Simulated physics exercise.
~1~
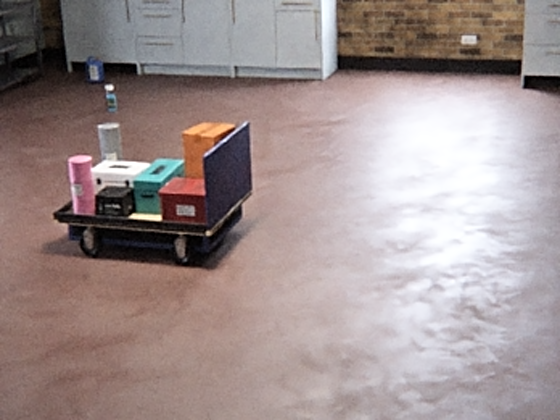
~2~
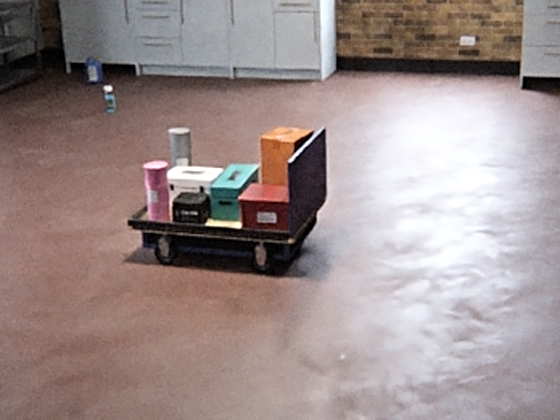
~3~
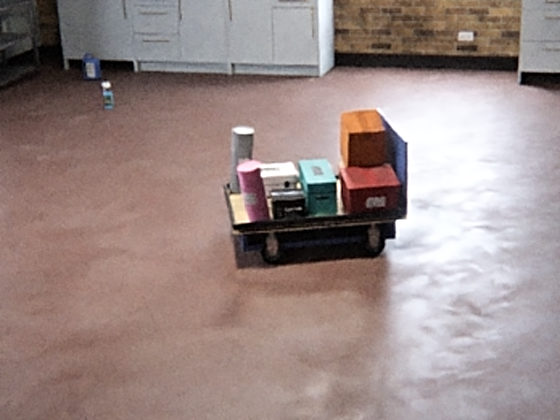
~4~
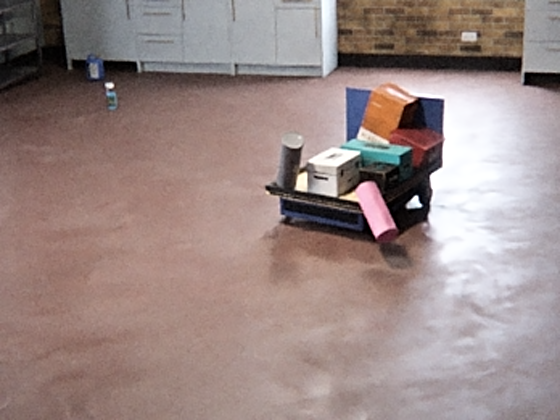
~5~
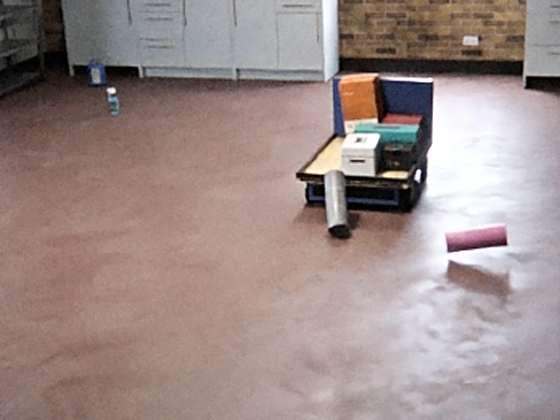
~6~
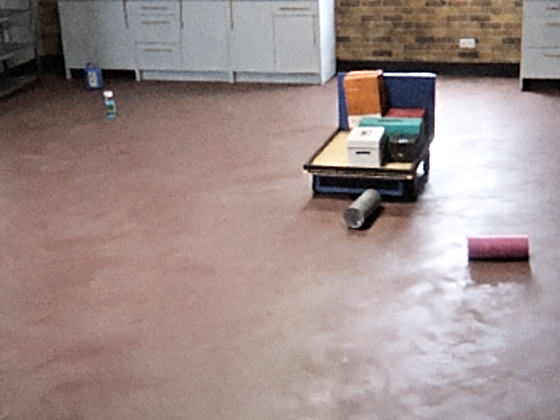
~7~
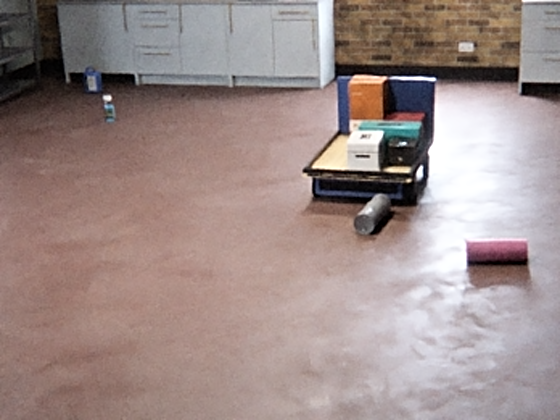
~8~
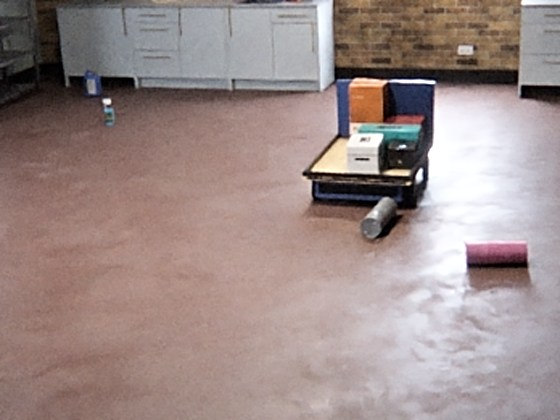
A loaded cart rolls right and turns away, spilling a pink canister, then a grey one.
